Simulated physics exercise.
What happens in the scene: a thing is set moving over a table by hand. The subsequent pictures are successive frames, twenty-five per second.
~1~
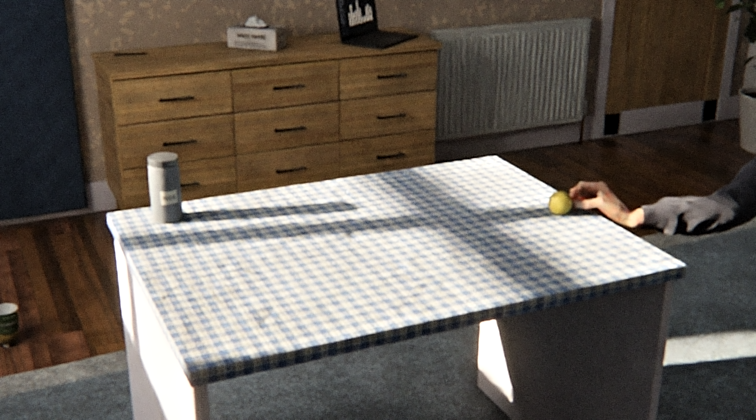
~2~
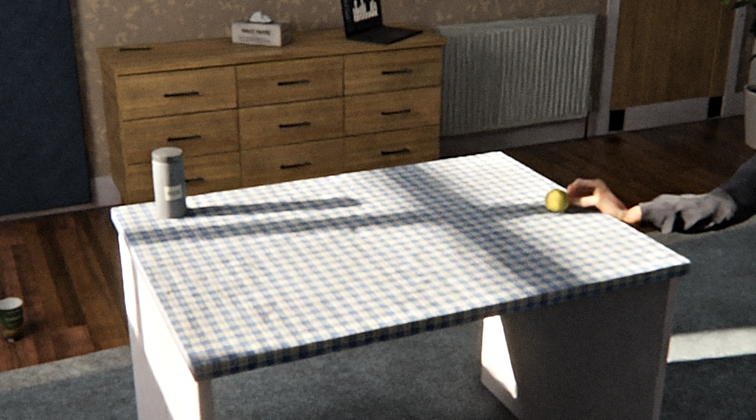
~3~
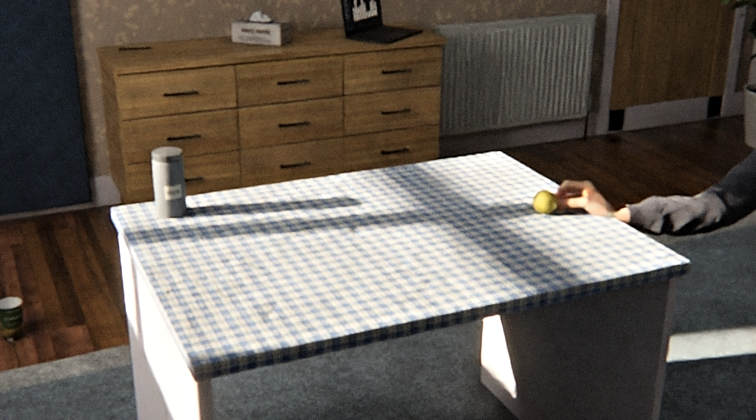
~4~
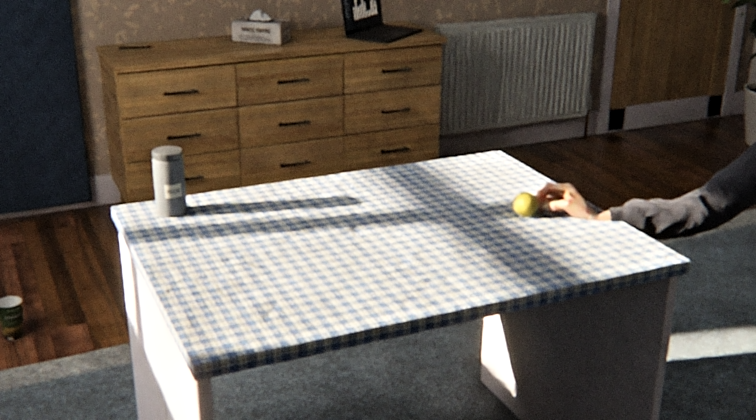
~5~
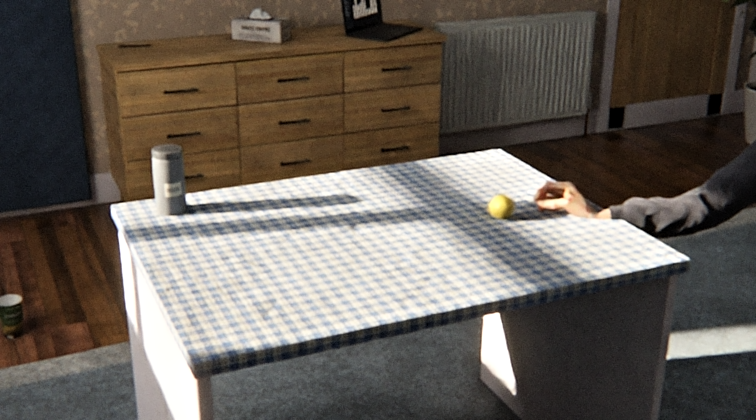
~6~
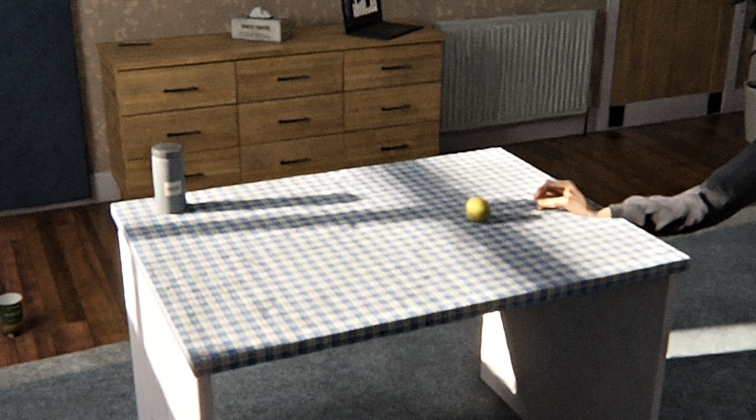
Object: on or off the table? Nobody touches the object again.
It will make it off the table.
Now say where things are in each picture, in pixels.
In the first frame, under the hand; yellow lemon (560, 203).
In the second frame, under the hand; yellow lemon (557, 200).
In the third frame, under the hand; yellow lemon (545, 202).
In the fourth frame, yellow lemon (526, 204).
In the fifth frame, yellow lemon (502, 207) rolled about its own width.
In the sixth frame, yellow lemon (478, 209) rolled well along.
Then, 0.40 s after the last picture, yellow lemon rolled well along near (226, 252).
Then, 0.80 s after the last picture, yellow lemon now off the table.
By the end, off the table, yellow lemon.
